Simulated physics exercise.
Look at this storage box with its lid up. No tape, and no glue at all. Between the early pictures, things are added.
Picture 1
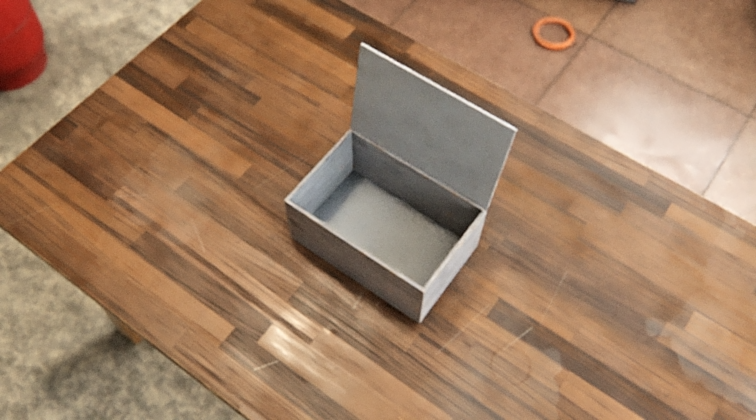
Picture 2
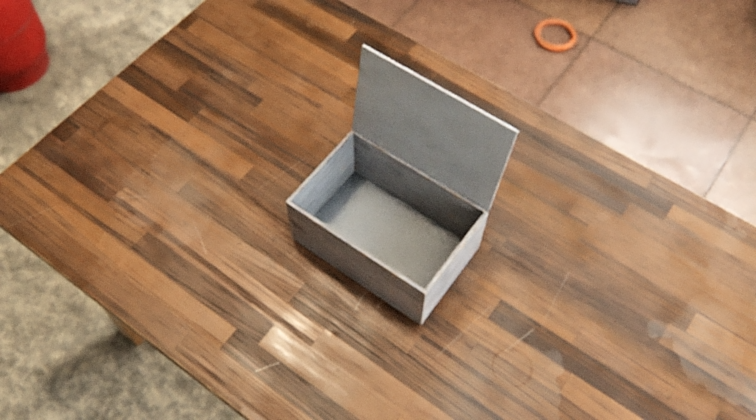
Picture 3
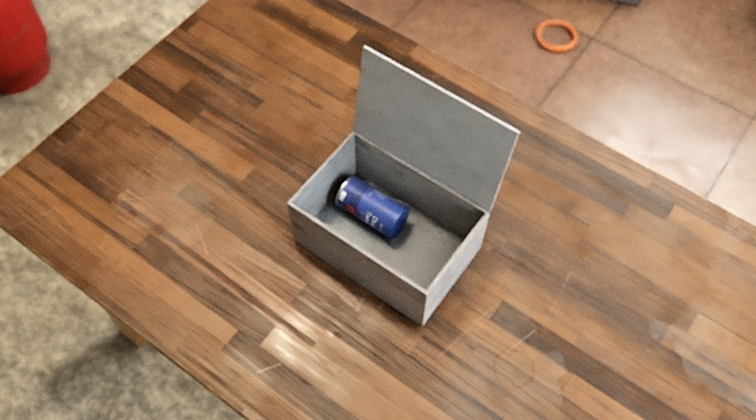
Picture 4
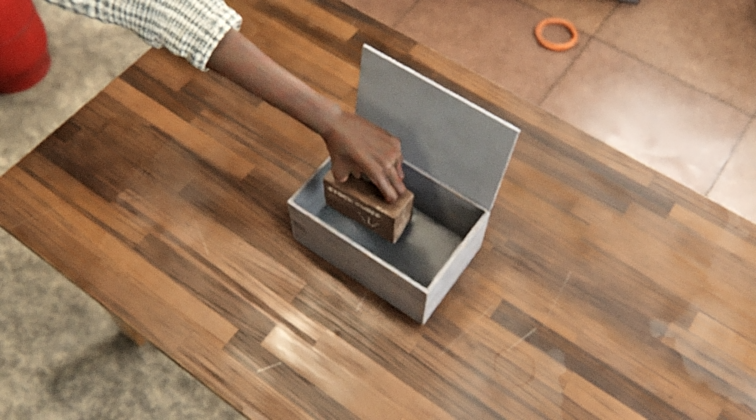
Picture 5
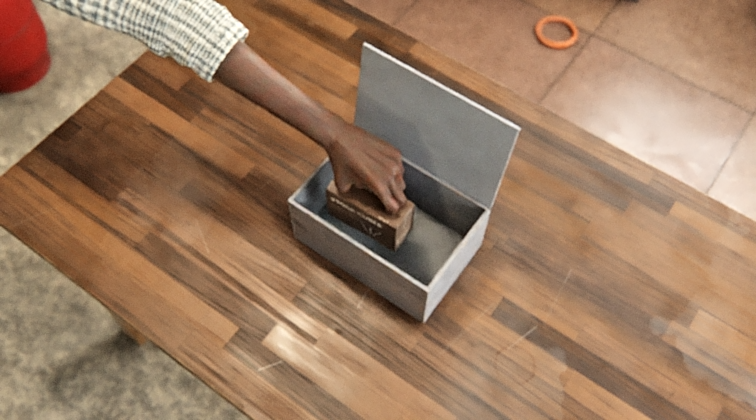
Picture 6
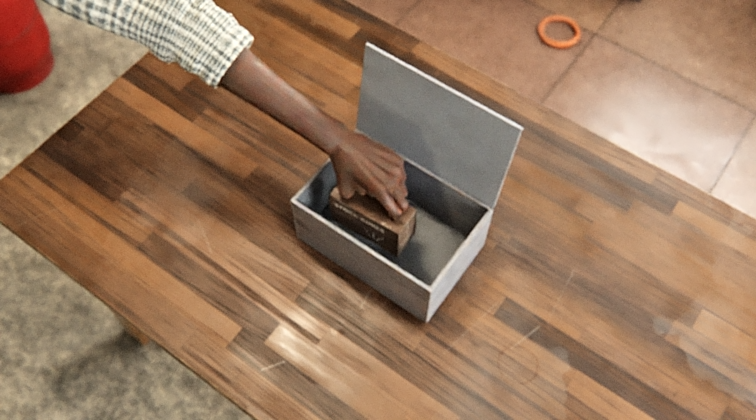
On a wooden table, a blue tin appears in an open grey box, then a hand lowers a brown carton inside.
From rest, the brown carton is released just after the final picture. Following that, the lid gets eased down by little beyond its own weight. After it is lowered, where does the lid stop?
It stops flat on the box.
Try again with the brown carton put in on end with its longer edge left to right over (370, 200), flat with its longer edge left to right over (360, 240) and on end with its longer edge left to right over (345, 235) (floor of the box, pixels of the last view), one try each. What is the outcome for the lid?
With the first placement it doesn't close, with the second it closes properly, and with the third it doesn't close.
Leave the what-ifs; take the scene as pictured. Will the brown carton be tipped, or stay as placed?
Simply put, the brown carton remains unturned.
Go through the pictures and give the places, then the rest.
The last thing is not in view yet, in the first frame.
The last thing is not in view yet, in the second frame.
The last thing is not in view yet; blue tin (372, 207), in the third frame.
On its way; brown carton (368, 199), in the fourth frame.
On its way; brown carton (370, 209), in the fifth frame.
In place under the hand; brown carton (373, 214), in the sixth frame.
Then, 1.20 s past the last view, lid starting down; brown carton displaced a little near (362, 240).
Then, 1.80 s past the last view, lid 40° above the rim; brown carton displaced a little near (362, 240).
Finally, lid shut; moved from the start, brown carton; blue tin still in place. Final places as the last picture's camera would see them, brown carton near (362, 240).
